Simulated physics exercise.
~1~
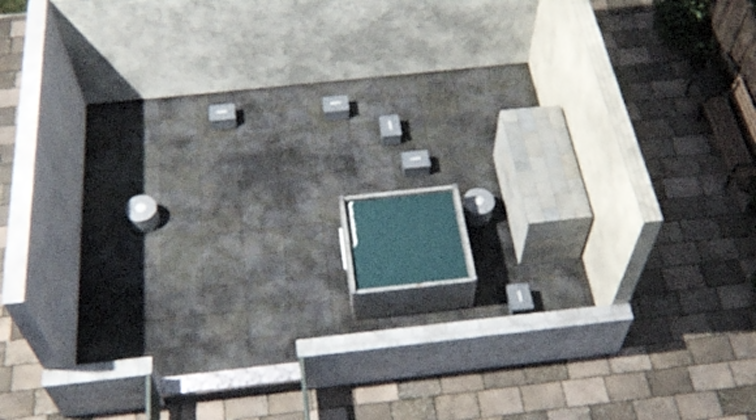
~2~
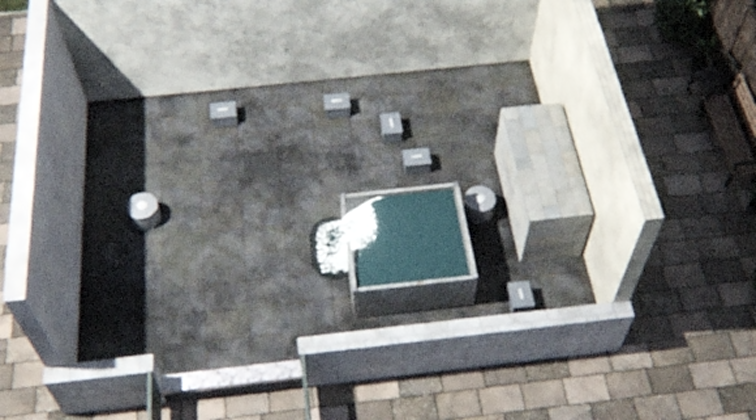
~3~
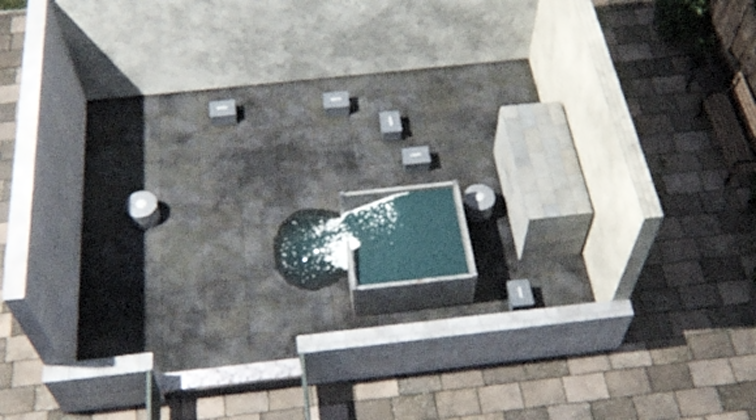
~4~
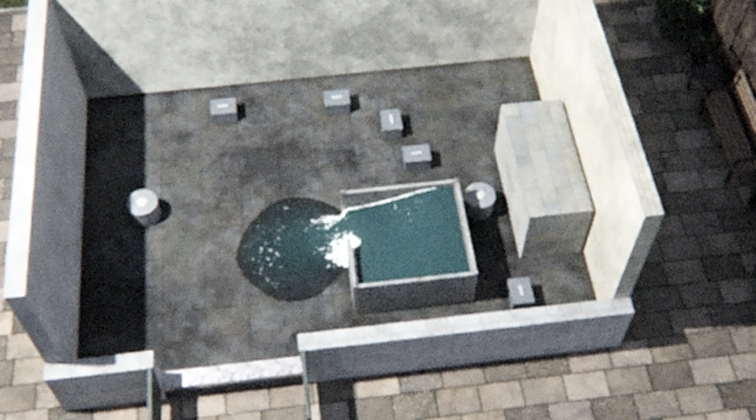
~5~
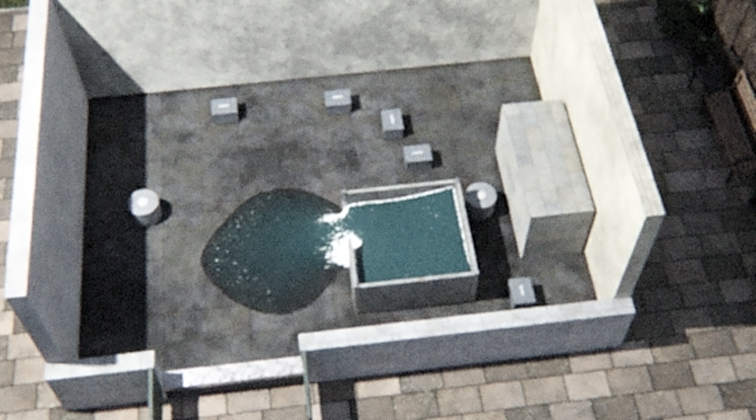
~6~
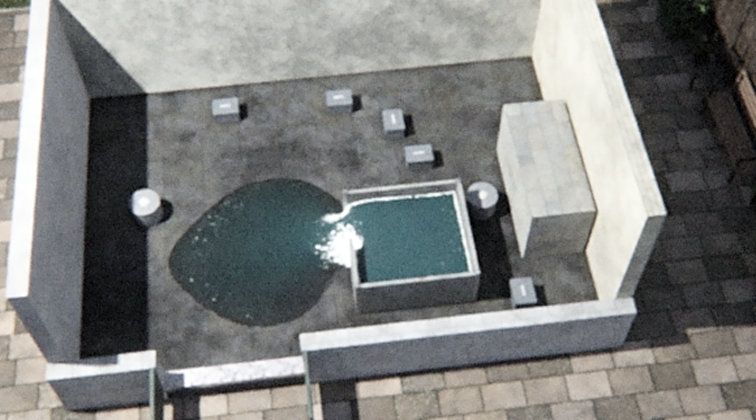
In a walled yard seen from above, water gushed from the left side of a raised square tank and spread leftward across the floor in a widening dark pool, while the scattered objects stayed put.
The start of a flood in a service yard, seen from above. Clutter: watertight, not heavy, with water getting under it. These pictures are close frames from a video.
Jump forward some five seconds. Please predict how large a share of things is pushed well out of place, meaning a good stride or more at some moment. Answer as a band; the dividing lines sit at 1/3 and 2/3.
Less than 1/3.
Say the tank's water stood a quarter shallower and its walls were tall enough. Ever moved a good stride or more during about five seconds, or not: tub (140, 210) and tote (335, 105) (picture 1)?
Order as asked - carried at least that far, never got there.
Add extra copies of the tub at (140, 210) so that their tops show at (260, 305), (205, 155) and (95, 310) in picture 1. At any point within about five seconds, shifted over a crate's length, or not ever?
Each in turn: Pushed clear, pushed clear, pushed clear.
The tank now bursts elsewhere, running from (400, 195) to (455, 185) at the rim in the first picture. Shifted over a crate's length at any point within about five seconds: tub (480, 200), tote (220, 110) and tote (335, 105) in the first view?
The first: Fell short; the second: Went past that; the third: Went past that.
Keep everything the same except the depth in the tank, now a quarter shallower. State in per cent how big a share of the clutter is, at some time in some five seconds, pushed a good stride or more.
Something like 10 percent.
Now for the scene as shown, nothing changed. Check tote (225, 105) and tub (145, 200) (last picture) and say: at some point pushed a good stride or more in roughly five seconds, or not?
Beyond that, then beyond that.
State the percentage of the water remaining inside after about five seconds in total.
About 92 percent.
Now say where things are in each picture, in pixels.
In the first frame, a tub at (141, 208), on the bottom; a tote at (336, 103), on the bottom; 0 of 7 have shifted.
In the second frame, a tub at (142, 206), on the bottom; a tote at (337, 101), on the bottom; 0 of 7 have shifted.
In the third frame, a tub at (141, 204) rests on the ground; a tote at (336, 99), on the bottom; 0 of 7 have shifted.
In the fourth frame, a tub at (142, 202), on the bottom; a tote at (337, 97), on the bottom; 0 of 7 have shifted.
In the fifth frame, a tub at (143, 202), on the bottom; a tote at (338, 97) rests on the ground; 0 of 7 have shifted.
In the sixth frame, a tub at (144, 202), on the bottom; a tote at (339, 97) rests on the ground; 0 of 7 have shifted.
A moment on, 0 of 7 are well off their spots; 0 afloat.
Next, 1 of 7 are well off their spots; 1 afloat.
Later, 1 of 7 are well off their spots; 1 afloat.
In the end, 2 of 7 are well off their spots, and 2 have been at some point; 2 afloat.
